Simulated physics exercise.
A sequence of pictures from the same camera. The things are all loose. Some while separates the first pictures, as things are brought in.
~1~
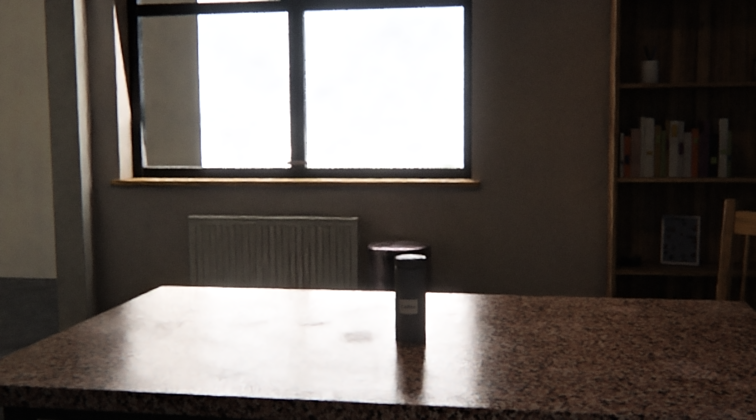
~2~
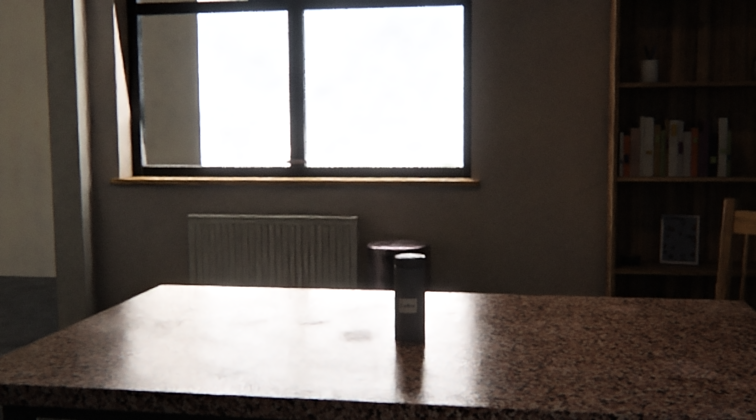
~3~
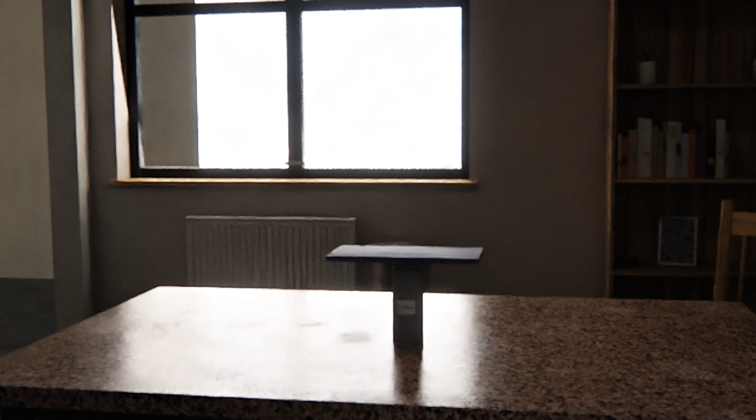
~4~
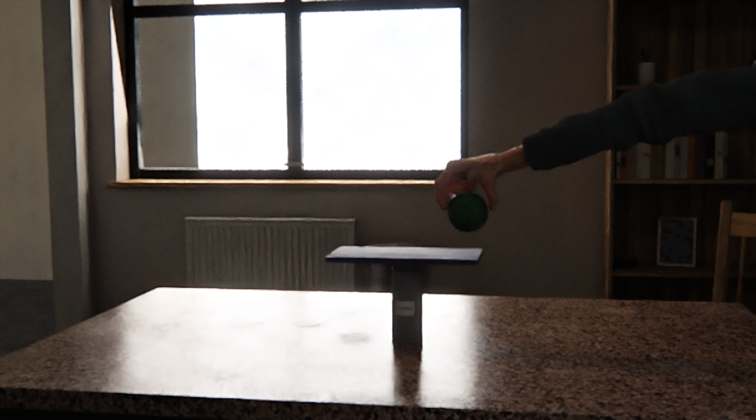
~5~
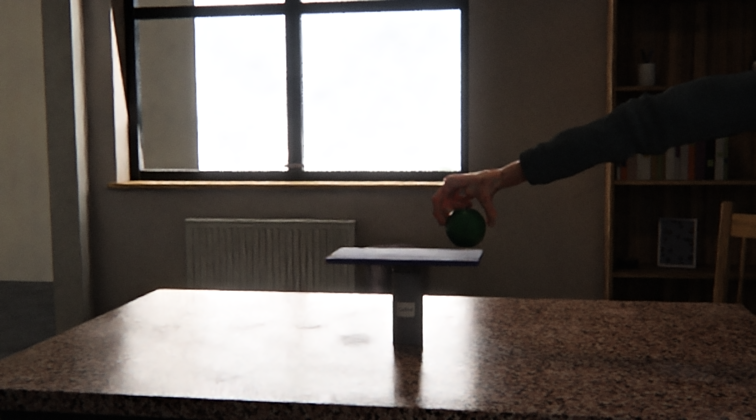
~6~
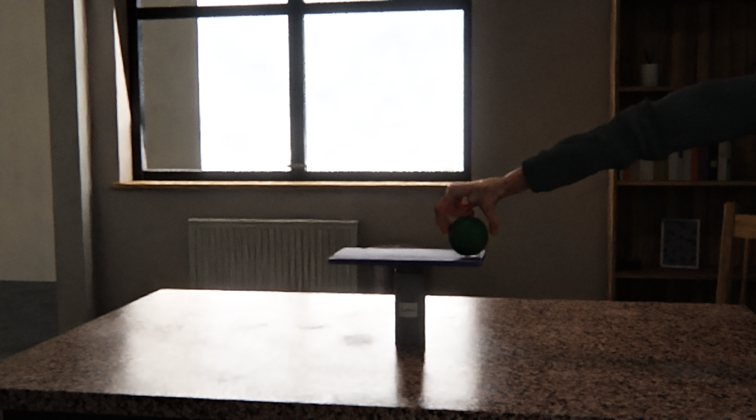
The clip opens on a narrow grey container standing on a speckled tabletop before a bright window, and then a flat blue panel appears across its top. An arm reaches in from the right, lowers a round green object and sets it on the panel's right end, the hand still holding it.
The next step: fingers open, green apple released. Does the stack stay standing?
My guess is the stack won't stay standing.
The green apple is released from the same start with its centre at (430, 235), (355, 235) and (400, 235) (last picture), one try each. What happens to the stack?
Try one - upright; try two - toppled; try three - upright.
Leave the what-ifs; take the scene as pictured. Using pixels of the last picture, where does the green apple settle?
I'd say around (479, 326) in the last view.
Then, 0.40 s past the last view, green apple now fallen; blue board rocked 73° from its first pose.
Then, 0.50 s past the last view, blue board on its side.
Then, 0.80 s past the last view, blue board now fallen.
Finally, fallen, green apple and blue board; grey jar still in place. Final places as the last picture's camera would see them, green apple near (479, 326). The stack loses its balance.
